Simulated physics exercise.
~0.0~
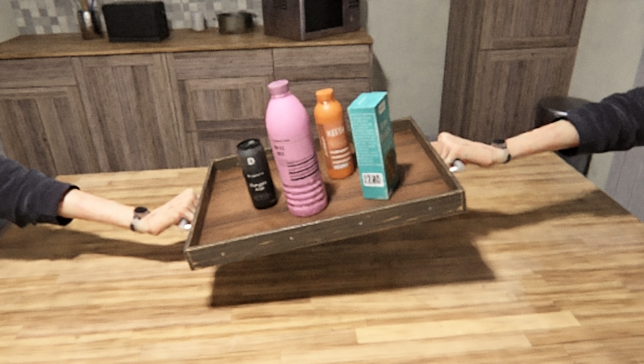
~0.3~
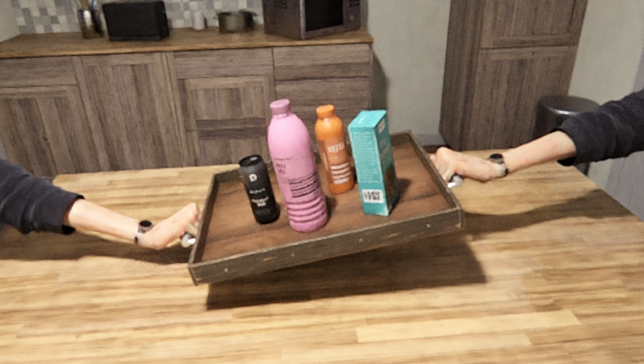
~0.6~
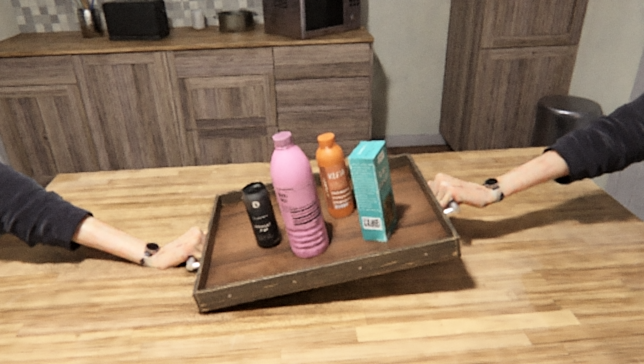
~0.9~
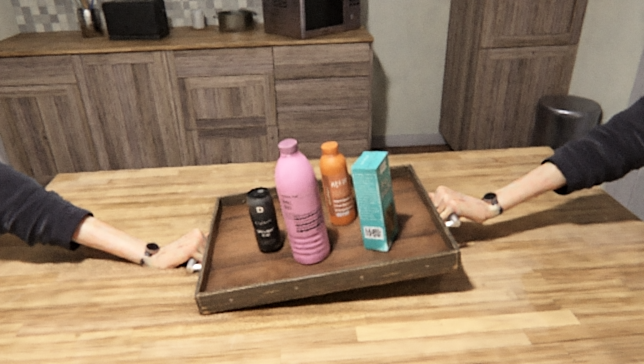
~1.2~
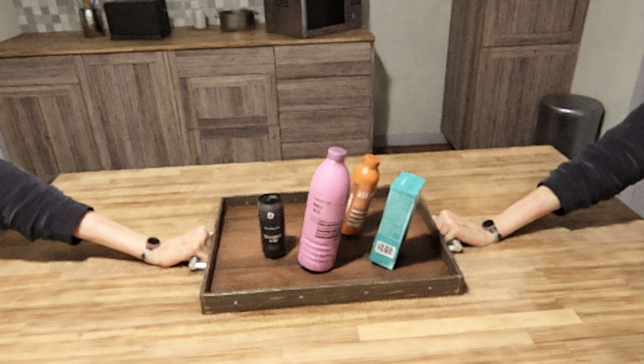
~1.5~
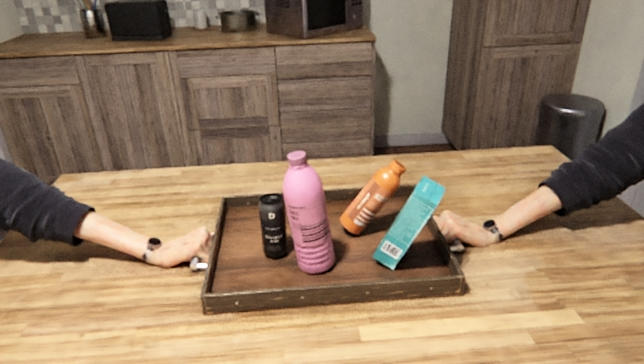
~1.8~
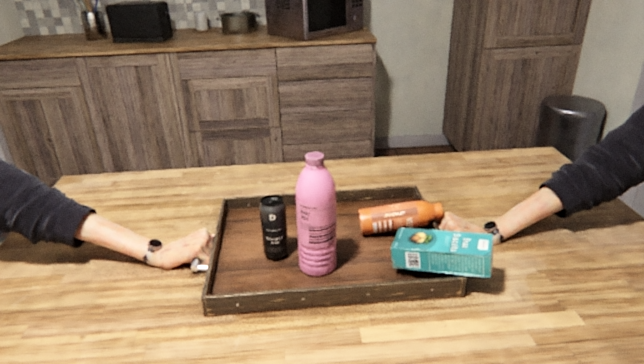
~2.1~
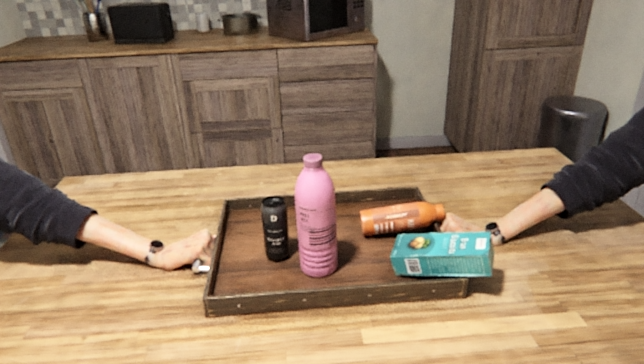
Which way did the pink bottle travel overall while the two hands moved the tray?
The pink bottle moved down along with the tray.
